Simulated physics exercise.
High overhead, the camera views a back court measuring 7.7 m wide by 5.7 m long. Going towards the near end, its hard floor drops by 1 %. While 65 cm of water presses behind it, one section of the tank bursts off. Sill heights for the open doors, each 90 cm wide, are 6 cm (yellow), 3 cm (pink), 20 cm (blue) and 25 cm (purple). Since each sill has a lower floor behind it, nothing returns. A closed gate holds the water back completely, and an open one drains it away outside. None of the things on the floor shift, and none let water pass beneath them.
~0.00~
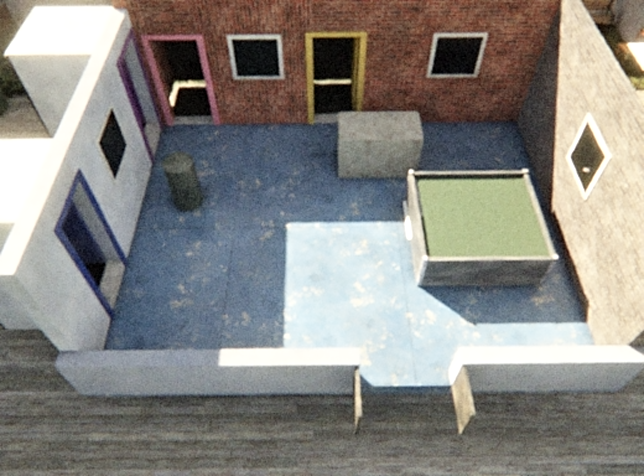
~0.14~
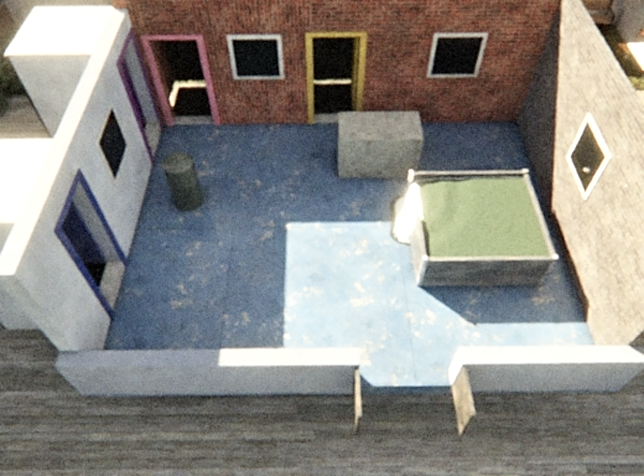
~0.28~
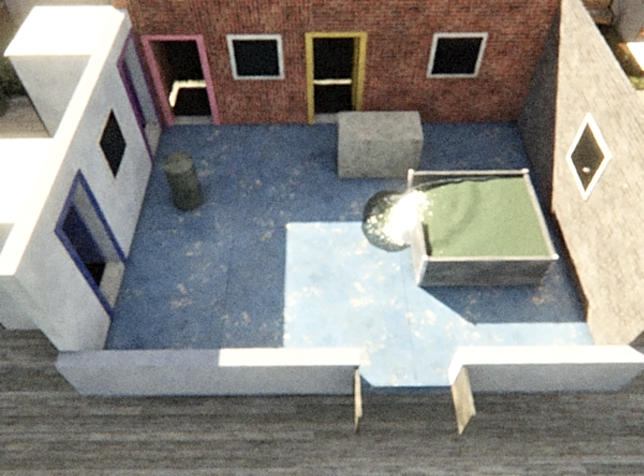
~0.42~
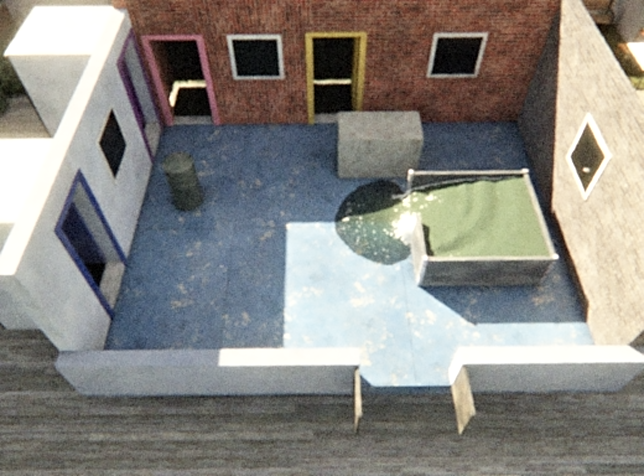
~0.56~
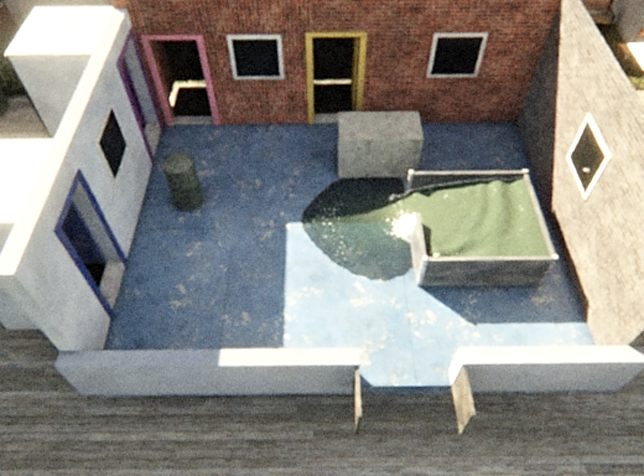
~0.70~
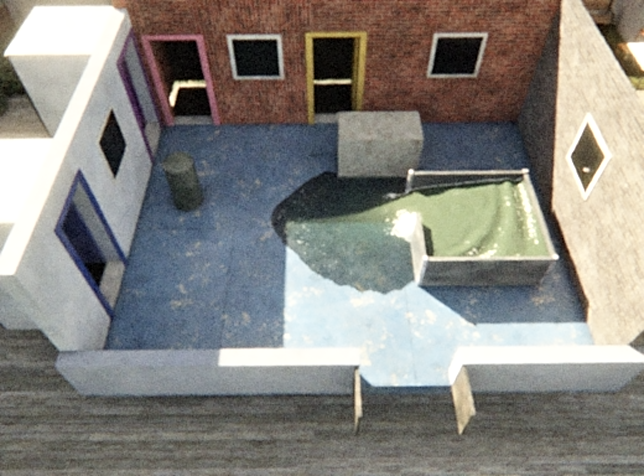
A raised tank bursts at its left side and green water spreads across the blue courtyard floor.
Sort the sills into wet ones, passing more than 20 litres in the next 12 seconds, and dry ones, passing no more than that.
Yellow door: Dry; pink door: Wet; blue door: Dry; purple door: Dry.
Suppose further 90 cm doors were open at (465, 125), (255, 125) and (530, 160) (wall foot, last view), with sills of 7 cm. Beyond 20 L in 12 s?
Door 1: Lower; door 2: Lower; door 3: Lower.
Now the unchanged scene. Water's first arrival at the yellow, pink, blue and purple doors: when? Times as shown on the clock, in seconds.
Yellow = 6.5 s, pink = 2.2 s, blue = 2.2 s, purple = 2.2 s.
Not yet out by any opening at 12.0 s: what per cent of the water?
88 %.
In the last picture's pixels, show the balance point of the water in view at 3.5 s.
I'd say somewhere around (330, 232).
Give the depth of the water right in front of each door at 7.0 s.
Depths in cm: Yellow 3, pink 9, blue 11, purple 10.
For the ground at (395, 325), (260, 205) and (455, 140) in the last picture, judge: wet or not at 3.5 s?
Untouched, soaked, untouched.
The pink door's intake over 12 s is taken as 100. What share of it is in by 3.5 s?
Around 15 percent.
After 1.4 s water covers 30 % of the floor and is deepest (34 cm) near (398, 215); yellow door not reached, pink door not reached, blue door not reached, purple door not reached.
After 2.2 s water covers 50 % of the floor and is deepest (26 cm) near (398, 215); yellow door not reached, pink door not reached, blue door 7 cm at the sill, 0 L in, purple door not reached.
After 3.5 s water covers 55 % of the floor and is deepest (26 cm) near (98, 373); yellow door not reached, pink door 13 cm at the sill, 25 L in, blue door 15 cm at the sill, 0 L in, purple door 20 cm at the sill, 0 L in.
After 7.0 s water covers 70 % of the floor and is deepest (16 cm) near (98, 373); yellow door 3 cm at the sill, 0 L in, pink door 9 cm at the sill, 152 L in, blue door 11 cm at the sill, 0 L in, purple door 10 cm at the sill, 0 L in.
After 12.0 s water covers 95 % of the floor and is deepest (10 cm) near (98, 373); yellow door 3 cm at the sill, 0 L in, pink door 5 cm at the sill, 198 L in, blue door 9 cm at the sill, 0 L in, purple door 5 cm at the sill, 0 L in.
